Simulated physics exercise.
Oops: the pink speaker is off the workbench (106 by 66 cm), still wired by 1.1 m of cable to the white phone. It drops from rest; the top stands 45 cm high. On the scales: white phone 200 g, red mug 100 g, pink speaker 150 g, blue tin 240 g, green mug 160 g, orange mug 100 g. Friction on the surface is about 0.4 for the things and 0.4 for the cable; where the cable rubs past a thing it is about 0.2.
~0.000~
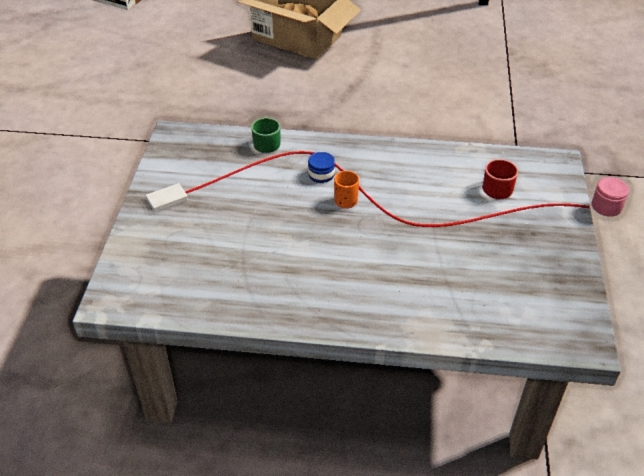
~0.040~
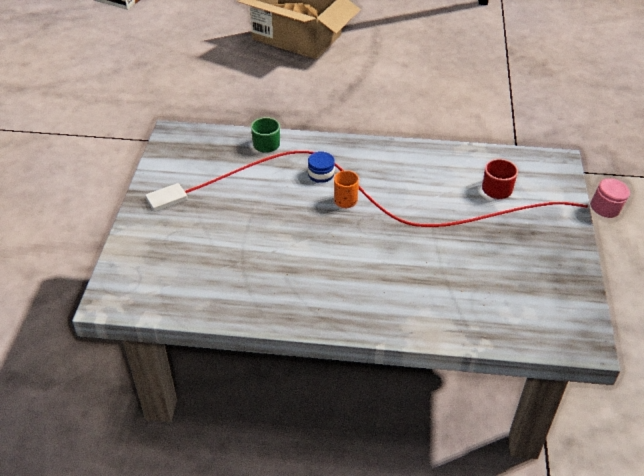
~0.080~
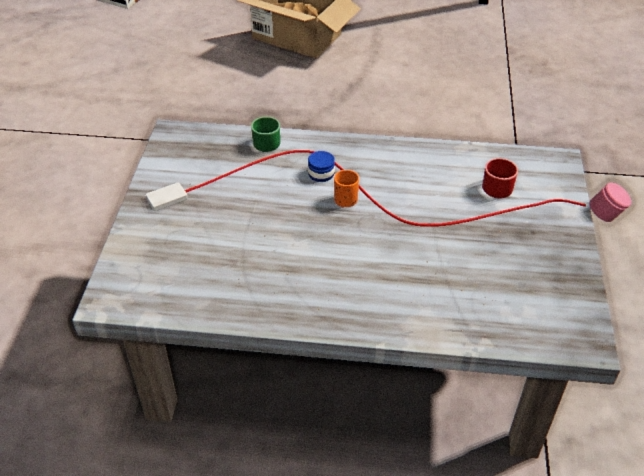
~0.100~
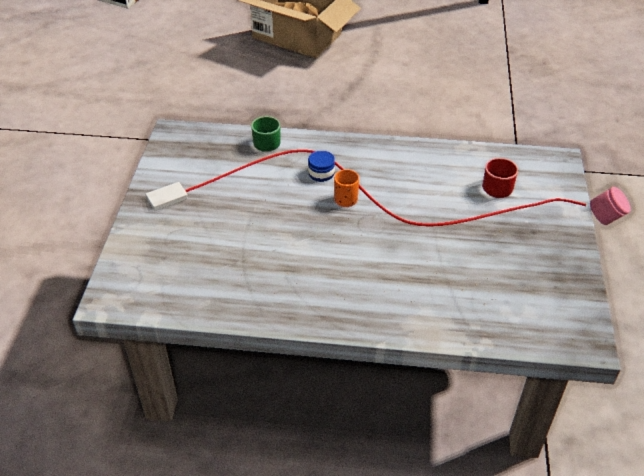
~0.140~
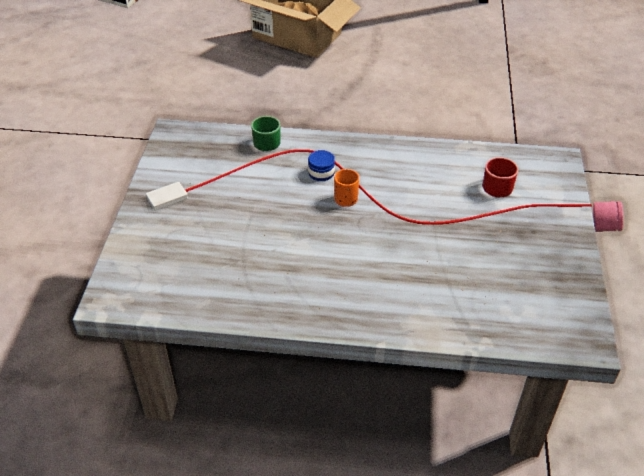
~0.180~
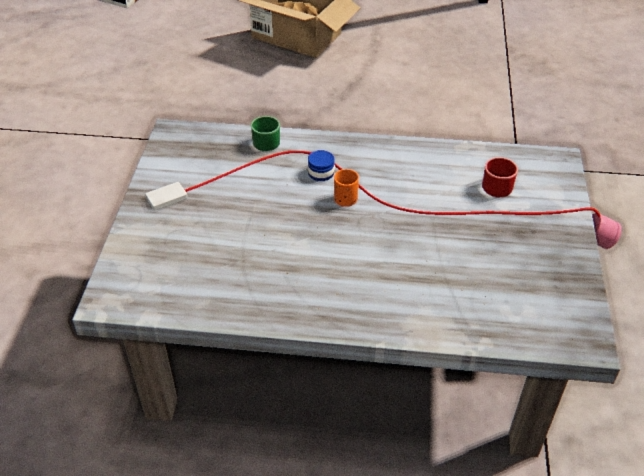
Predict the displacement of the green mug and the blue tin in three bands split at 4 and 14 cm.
The green mug barely shifts, the blue tin barely shifts.
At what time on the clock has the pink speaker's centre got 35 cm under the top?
About: Not at all.
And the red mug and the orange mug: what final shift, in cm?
Red mug 2 cm, orange mug 0 cm.
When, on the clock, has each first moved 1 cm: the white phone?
White phone 0.30 s.
After 0.4 s, the cable's tail end at (206, 191); pink speaker over the edge, white phone 5 cm off its start, red mug 1 cm off its start.
After 0.7 s, the cable's tail end at (209, 190); pink speaker over the edge, white phone 5 cm off its start, red mug 1 cm off its start.
After 0.9 s, the cable's tail end at (209, 190); pink speaker over the edge, white phone 5 cm off its start at (190, 189), red mug 1 cm off its start at (503, 164).
After 1.2 s, the cable's tail end at (209, 190); white phone 5 cm off its start, pink speaker over the edge, red mug 1 cm off its start.
After 2.4 s, the cable's tail end at (209, 190); blue tin 1 cm off its start at (322, 160), green mug 0 cm off its start at (265, 125), pink speaker over the edge, white phone 5 cm off its start at (190, 189).
